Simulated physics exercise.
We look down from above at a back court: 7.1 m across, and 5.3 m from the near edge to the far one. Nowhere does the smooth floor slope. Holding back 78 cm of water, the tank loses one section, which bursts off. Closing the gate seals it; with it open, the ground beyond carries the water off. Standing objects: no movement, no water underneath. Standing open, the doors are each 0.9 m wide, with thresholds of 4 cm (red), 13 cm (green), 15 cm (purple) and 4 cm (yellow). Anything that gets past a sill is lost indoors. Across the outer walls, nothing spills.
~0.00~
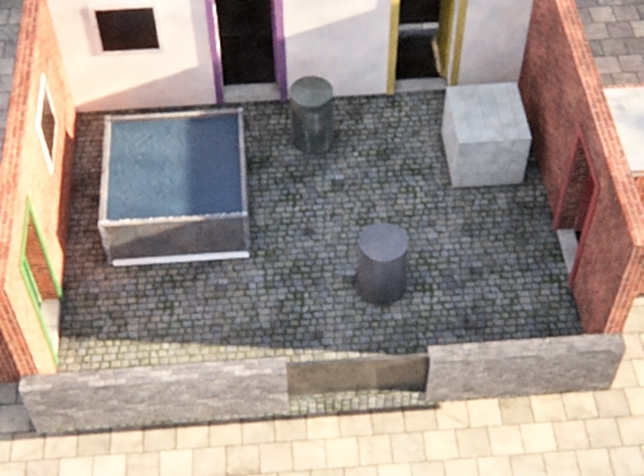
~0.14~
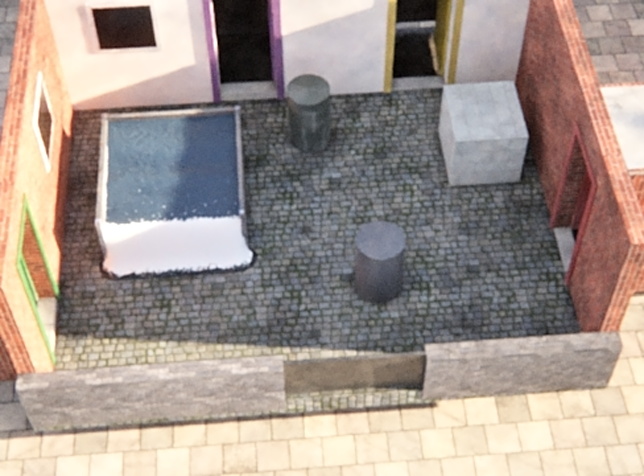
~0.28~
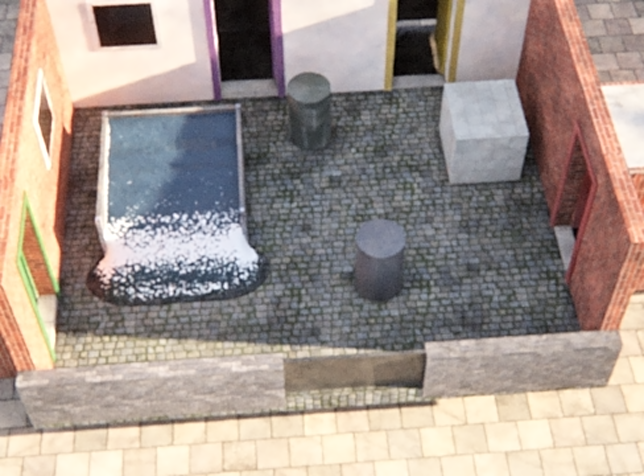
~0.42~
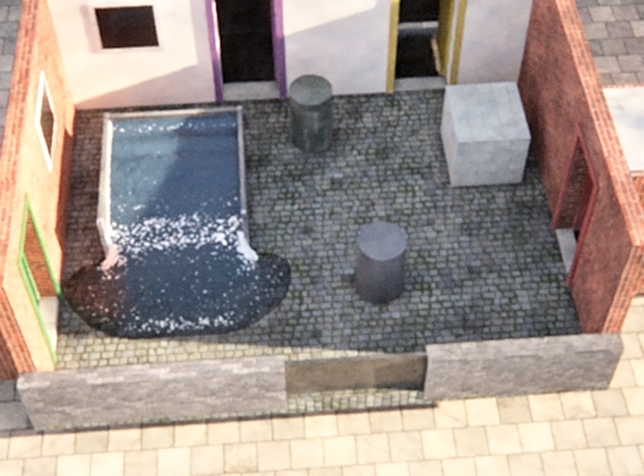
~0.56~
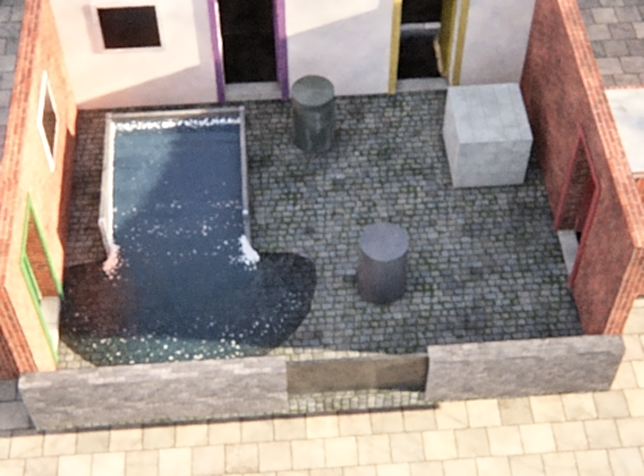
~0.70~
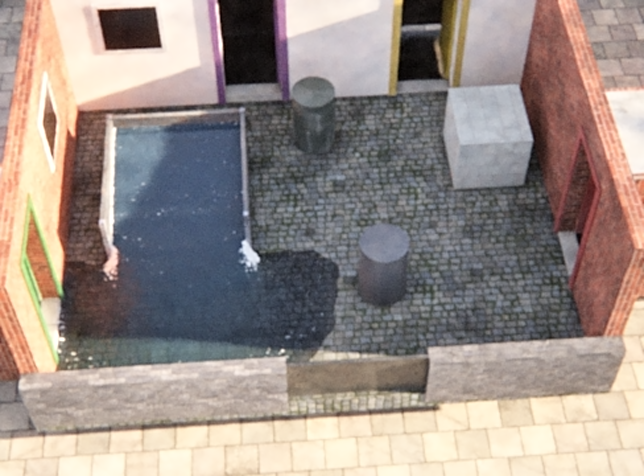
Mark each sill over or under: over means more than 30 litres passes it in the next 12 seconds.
Red door - over; green door - over; purple door - under; yellow door - over.
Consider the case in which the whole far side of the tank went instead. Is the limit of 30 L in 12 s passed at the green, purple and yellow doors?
Against that limit: Green not over, purple above, yellow above.
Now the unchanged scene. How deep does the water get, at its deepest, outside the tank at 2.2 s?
It tops out at some 44 cm.
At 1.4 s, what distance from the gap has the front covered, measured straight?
Around 3.8 metres.
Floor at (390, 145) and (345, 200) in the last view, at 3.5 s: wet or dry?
I'd say spared, then spared.
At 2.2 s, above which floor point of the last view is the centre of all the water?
Pixel position near (199, 303).
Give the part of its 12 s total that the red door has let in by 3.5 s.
About 10%.
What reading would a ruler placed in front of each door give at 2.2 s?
Depth readings (cm): Red = 0; green = 32; purple = 0; yellow = 0.
After 1.4 s water covers 30 % of the floor and is deepest (56 cm) near (67, 400); red door not reached, green door 17 cm at the sill, 0 L in, purple door not reached, yellow door not reached.
After 2.2 s water covers 35 % of the floor and is deepest (44 cm) near (53, 401); red door not reached, green door 32 cm at the sill, 44 L in, purple door not reached, yellow door not reached.
After 3.5 s water covers 55 % of the floor and is deepest (28 cm) near (563, 322); red door 16 cm at the sill, 17 L in, green door 24 cm at the sill, 132 L in, purple door not reached, yellow door not reached.
After 7.0 s water covers 95 % of the floor and is deepest (16 cm) near (361, 98); red door 8 cm at the sill, 114 L in, green door 8 cm at the sill, 164 L in, purple door 3 cm at the sill, 0 L in, yellow door 7 cm at the sill, 7 L in.
After 12.0 s water covers 100 % of the floor and is deepest (14 cm) near (261, 388); red door 8 cm at the sill, 169 L in, green door 6 cm at the sill, 164 L in, purple door 7 cm at the sill, 0 L in, yellow door 7 cm at the sill, 69 L in.
